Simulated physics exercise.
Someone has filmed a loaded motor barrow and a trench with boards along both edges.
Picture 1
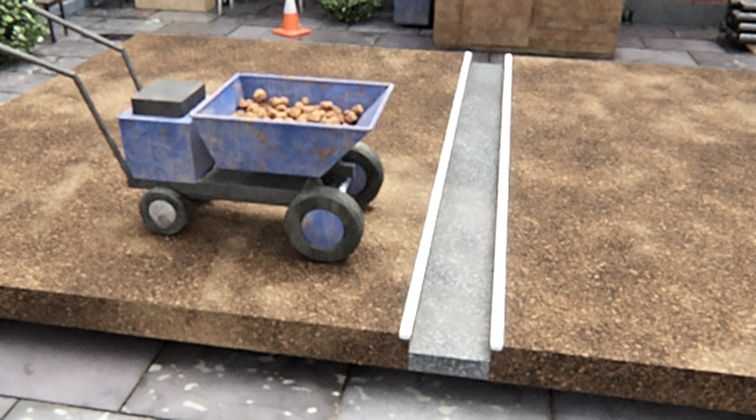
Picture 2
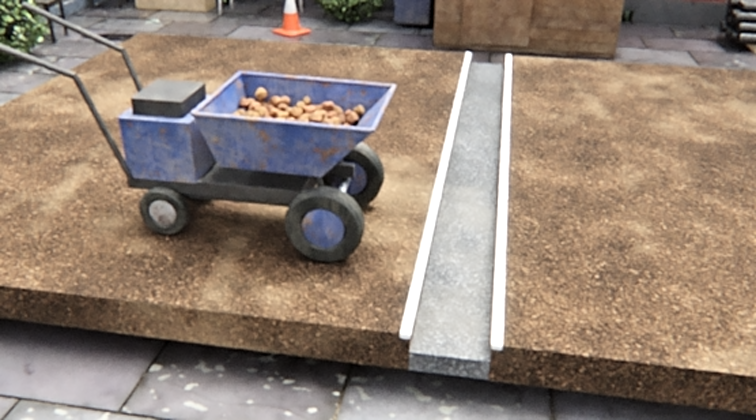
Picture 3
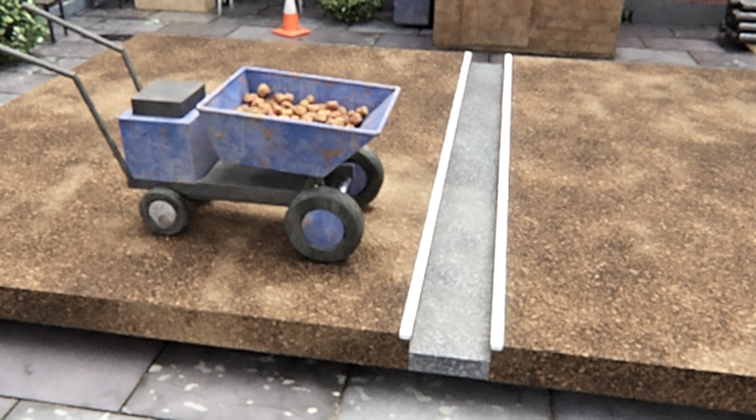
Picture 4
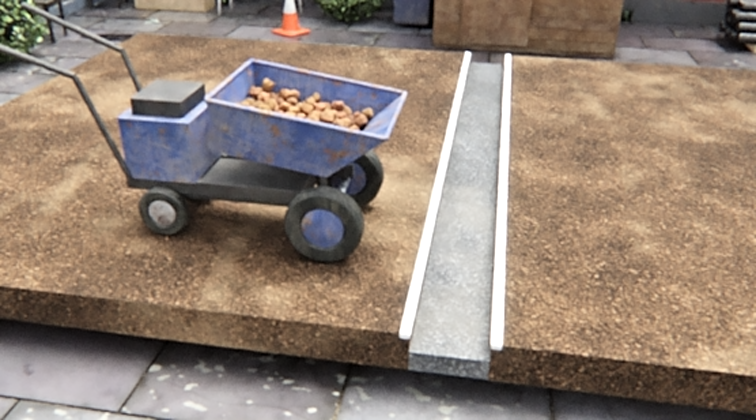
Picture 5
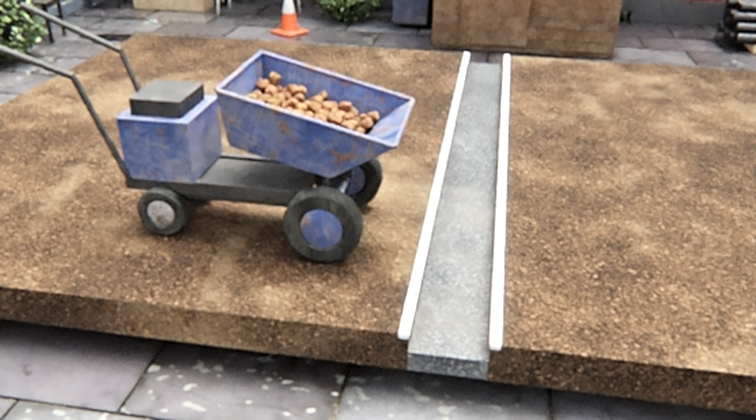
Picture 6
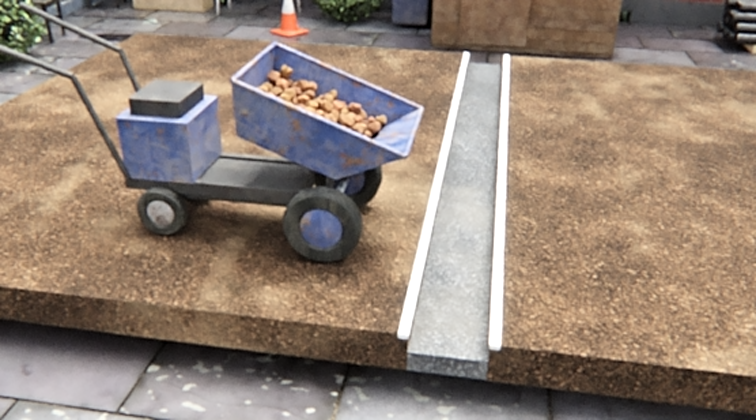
A blue skip full of brown clods tilts steadily toward the trench on its right.
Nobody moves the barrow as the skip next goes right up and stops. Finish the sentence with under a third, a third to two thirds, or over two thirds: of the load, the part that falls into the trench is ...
The part that falls into the trench is over two thirds.
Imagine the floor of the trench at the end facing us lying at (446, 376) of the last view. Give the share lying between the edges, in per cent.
It works out to some 90 percent.
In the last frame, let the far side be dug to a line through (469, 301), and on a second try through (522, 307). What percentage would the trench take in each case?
The first try comes out at 50 percent and the second at 90 percent.
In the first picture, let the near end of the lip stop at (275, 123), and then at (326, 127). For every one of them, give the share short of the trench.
Position 1: Near 50 %; position 2: Near 20 %.
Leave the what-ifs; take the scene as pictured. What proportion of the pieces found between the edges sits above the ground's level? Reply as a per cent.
I'd say around 30 percent.
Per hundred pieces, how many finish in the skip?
Roughly 5 in a hundred.
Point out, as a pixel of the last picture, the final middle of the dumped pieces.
I'd put the middle somewhere around (470, 248).
Just after the last frame, skip tipped steeply; every one in the skip.
A moment on, skip tipped right over; roughly two thirds in the skip; roughly a quarter in or heaped over the trench; just a few beyond it; just a few falling.
Further on, skip tipped right over; about a tenth in the skip; roughly two thirds in or heaped over the trench; roughly a quarter beyond it.
When it is over, skip tipped right over; about a tenth in the skip; the larger part in or heaped over the trench; roughly a quarter beyond it.
